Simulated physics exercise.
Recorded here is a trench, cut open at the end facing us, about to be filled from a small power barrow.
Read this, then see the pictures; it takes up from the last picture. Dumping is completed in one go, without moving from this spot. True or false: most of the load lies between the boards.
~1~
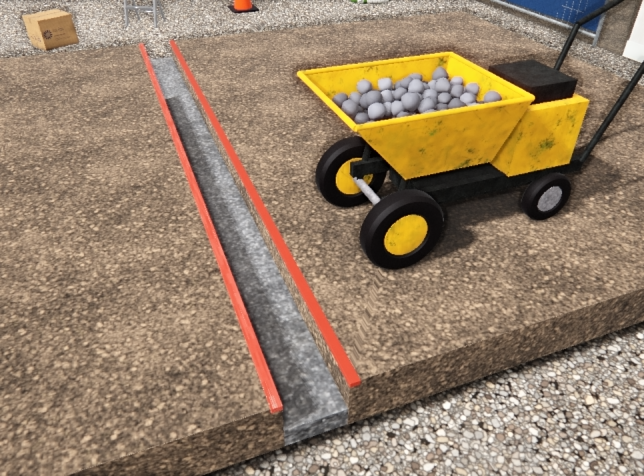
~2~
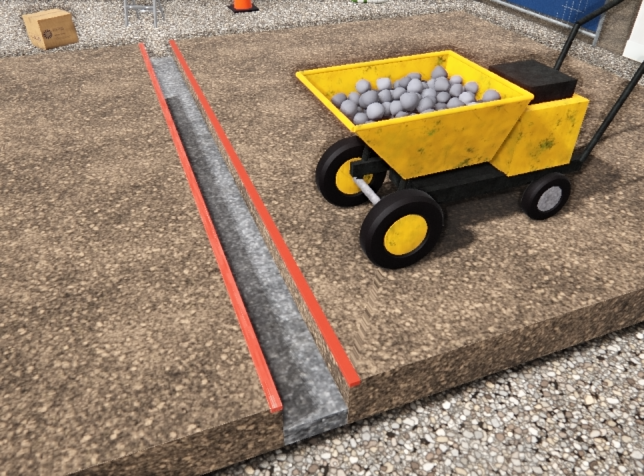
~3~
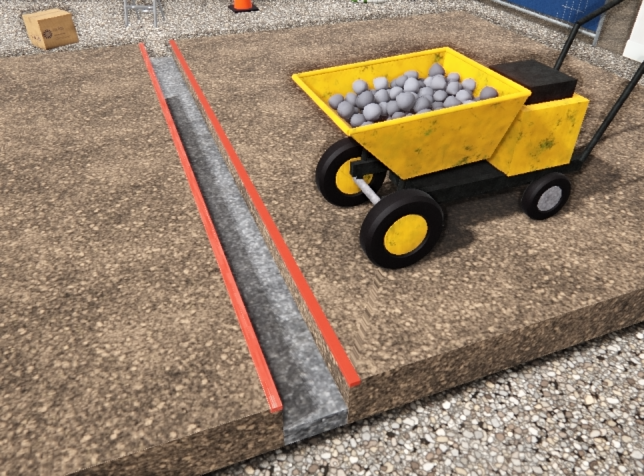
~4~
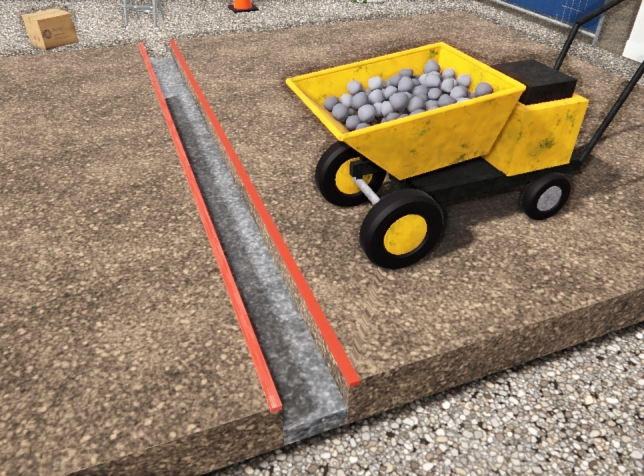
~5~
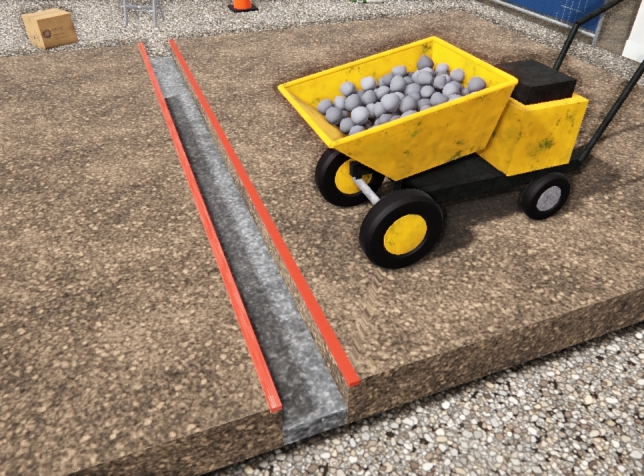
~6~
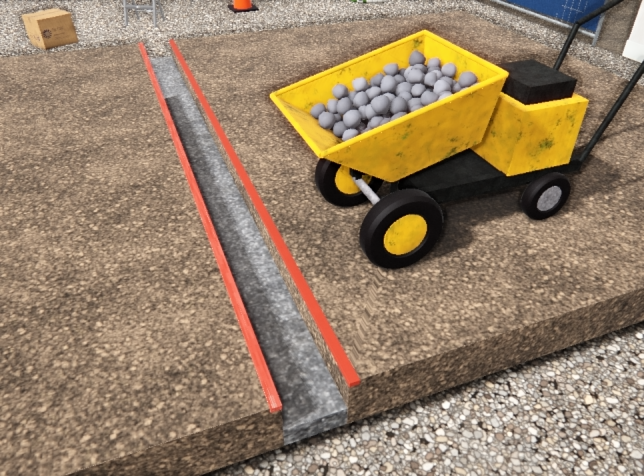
False.
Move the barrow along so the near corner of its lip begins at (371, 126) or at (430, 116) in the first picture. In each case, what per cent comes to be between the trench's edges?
About 60 %, then 40 %.
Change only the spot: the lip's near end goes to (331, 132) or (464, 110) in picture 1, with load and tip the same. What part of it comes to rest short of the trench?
0 % then 30 %.
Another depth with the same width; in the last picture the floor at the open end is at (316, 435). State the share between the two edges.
That would give roughly 70 percent.
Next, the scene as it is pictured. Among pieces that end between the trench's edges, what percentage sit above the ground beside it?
Estimate: Close to 10 in a hundred.
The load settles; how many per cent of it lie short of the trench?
That share is about 0 percent.
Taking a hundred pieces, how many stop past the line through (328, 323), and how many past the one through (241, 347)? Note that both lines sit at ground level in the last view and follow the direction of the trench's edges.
About 70 percent, then about 20 percent.
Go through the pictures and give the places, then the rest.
Lip of the skip near (356, 128), level; top of the load near (445, 100), round cobbles; first edge of the trench near (324, 324); far edge near (253, 344), the trench under half as wide as the skip, and about half as deep as wide, in the first picture.
Lip of the skip near (354, 129), level; top of the load near (444, 99), in the second picture.
Lip of the skip near (349, 132), tipped barely; top of the load near (441, 98), in the third picture.
Lip of the skip near (341, 138), tipped a little; top of the load near (435, 96), in the fourth picture.
Lip of the skip near (332, 145), tipped a little; top of the load near (428, 94), in the fifth picture.
Lip of the skip near (321, 155), tipped clearly; top of the load near (429, 95); first edge of the trench near (324, 323); far edge near (252, 343), in the sixth picture.
Shortly afterwards, skip tipped steeply; the whole lot in the skip.
Next, skip tipped right over; near two thirds in the skip; near a quarter in or heaped over the trench; a little beyond it.
Some moments later, skip tipped right over; near a third in the skip; near a third in or heaped over the trench; near a third beyond it.
In the end, skip tipped right over; near a third in the skip; near a third in or heaped over the trench; near a third beyond it.
